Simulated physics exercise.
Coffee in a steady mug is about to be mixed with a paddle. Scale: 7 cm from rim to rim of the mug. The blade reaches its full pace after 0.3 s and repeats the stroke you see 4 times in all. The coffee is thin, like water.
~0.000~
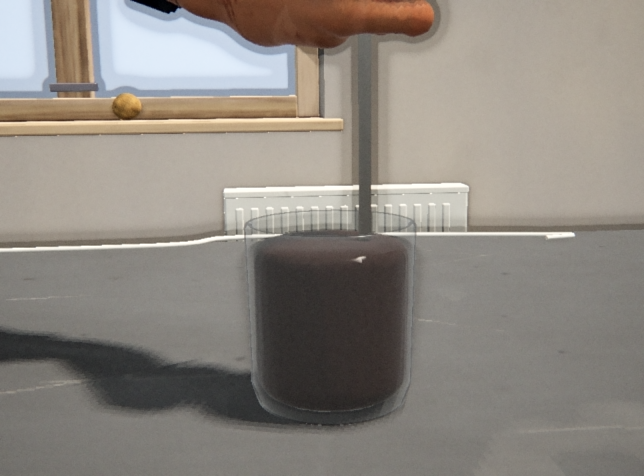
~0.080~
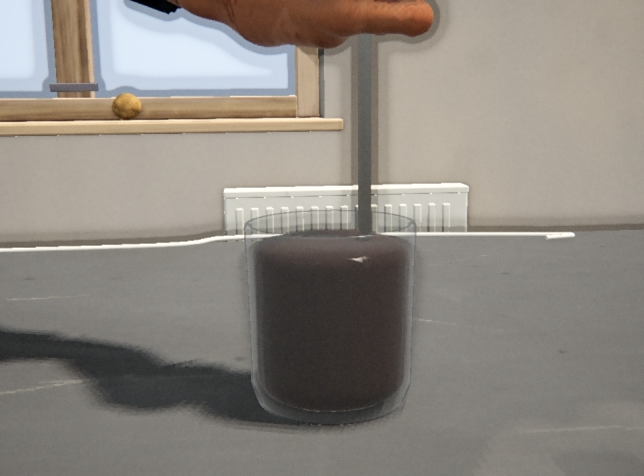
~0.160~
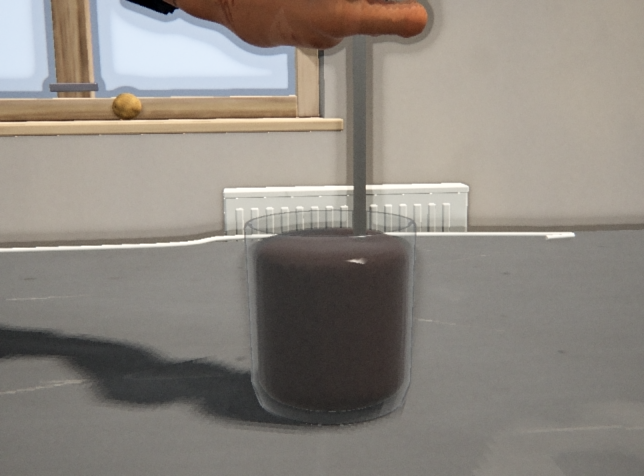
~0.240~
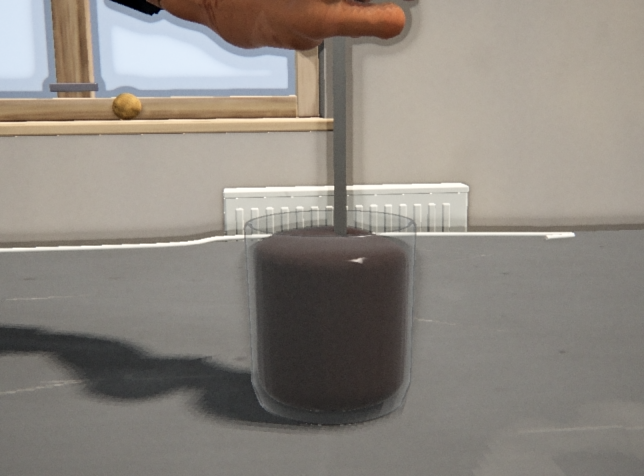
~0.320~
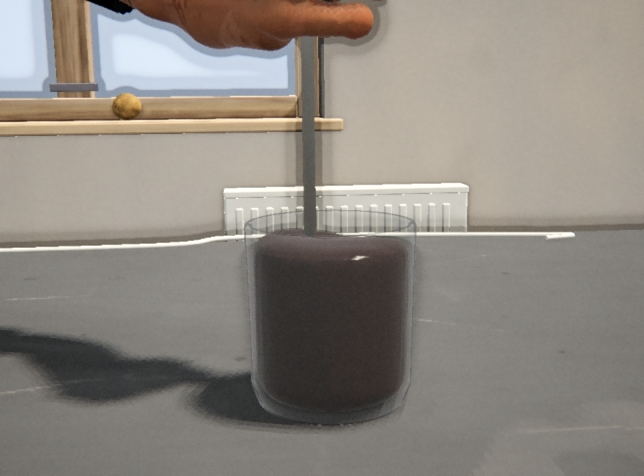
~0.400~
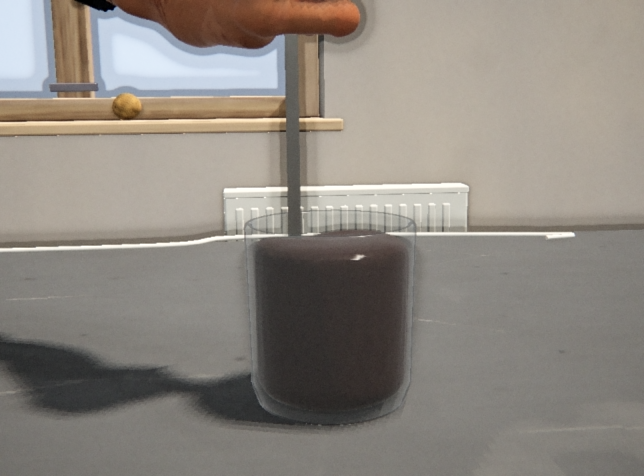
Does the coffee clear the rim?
This mug stays dry outside.
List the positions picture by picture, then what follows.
In the first picture, the stem is at (365, 86); surface from (251, 247) to (405, 243); the rim runs from (248, 230) to (411, 225).
In the second picture, the stem is at (365, 86); surface from (252, 247) to (407, 244).
In the third picture, the stem is at (360, 86); surface from (253, 247) to (408, 243).
In the fourth picture, the stem is at (339, 87); surface from (252, 245) to (408, 246).
In the fifth picture, the stem is at (308, 87); surface from (251, 242) to (408, 240).
In the sixth picture, the stem is at (292, 87); surface from (252, 243) to (407, 241).
By 0.90 s 0 ml is over the rim.
By 1.40 s 0 ml is over the rim.
By 1.91 s 0 ml is over the rim.
By 2.41 s 0 ml is over the rim.
At rest 0 ml is over the rim.
